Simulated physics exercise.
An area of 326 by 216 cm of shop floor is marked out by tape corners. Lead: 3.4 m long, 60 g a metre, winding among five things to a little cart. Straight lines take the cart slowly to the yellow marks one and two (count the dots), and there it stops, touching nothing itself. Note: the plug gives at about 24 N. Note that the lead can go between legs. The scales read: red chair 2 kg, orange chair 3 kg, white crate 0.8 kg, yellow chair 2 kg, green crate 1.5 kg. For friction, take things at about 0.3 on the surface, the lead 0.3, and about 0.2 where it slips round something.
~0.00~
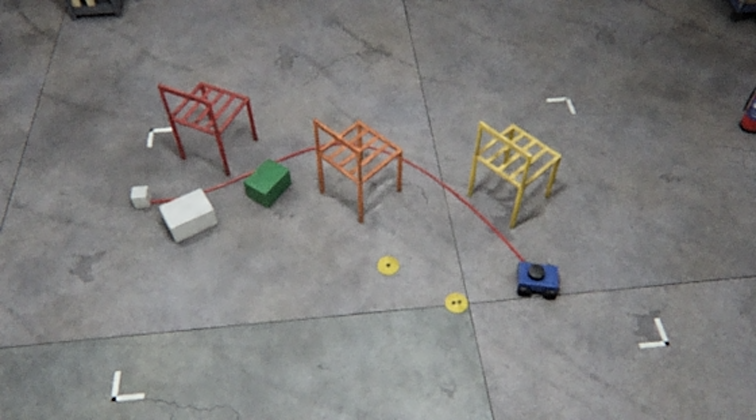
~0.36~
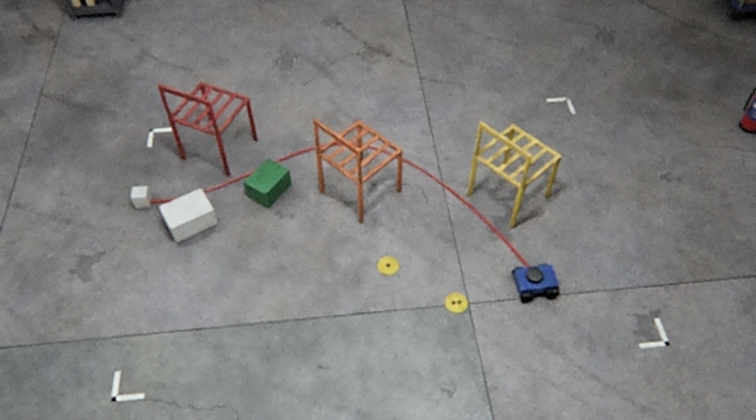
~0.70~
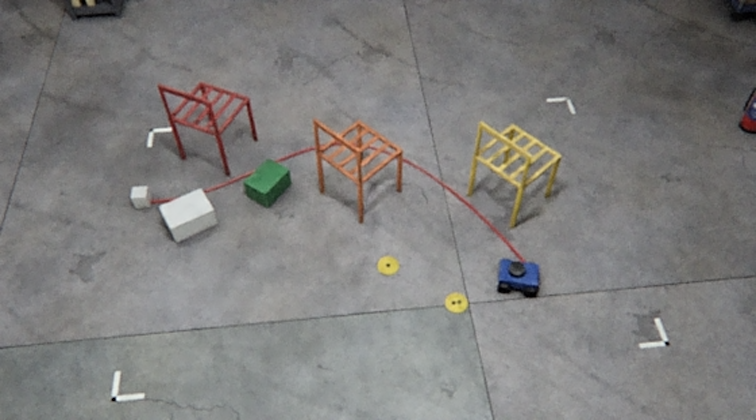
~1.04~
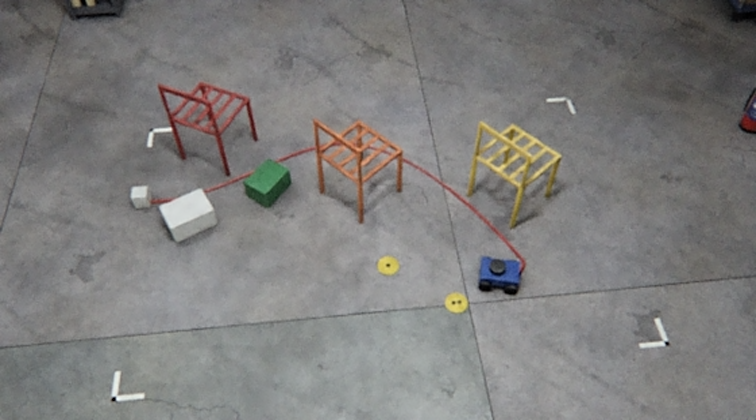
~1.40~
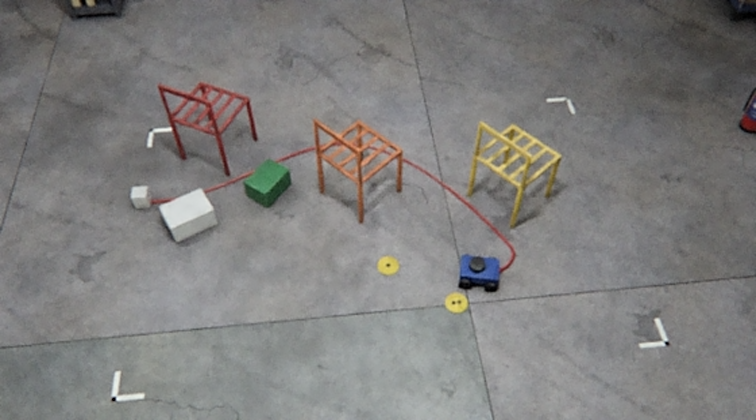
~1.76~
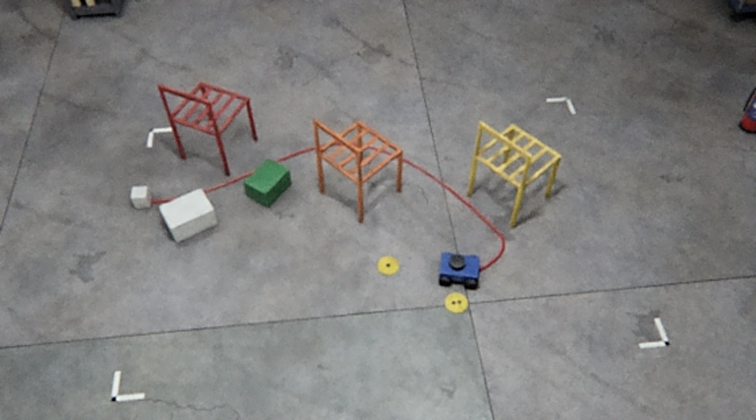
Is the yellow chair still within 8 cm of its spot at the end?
Yes.
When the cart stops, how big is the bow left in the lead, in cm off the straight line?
At the end the lead strays roughly 100 cm from the straight line.
At 2.5 s, cart at (424, 269), lead slack at the fixed end; nothing else has moved.
At 3.3 s, cart at (394, 268), lead slack at the fixed end; nothing else has moved.
At 4.1 s, cart at (431, 287), lead slack at the fixed end; nothing else has moved.
At 4.9 s, cart at (457, 301), lead slack at the fixed end; nothing else has moved.
At 5.3 s, cart at (457, 301), lead slack at the fixed end; yellow chair 0 cm off its start at (517, 155).
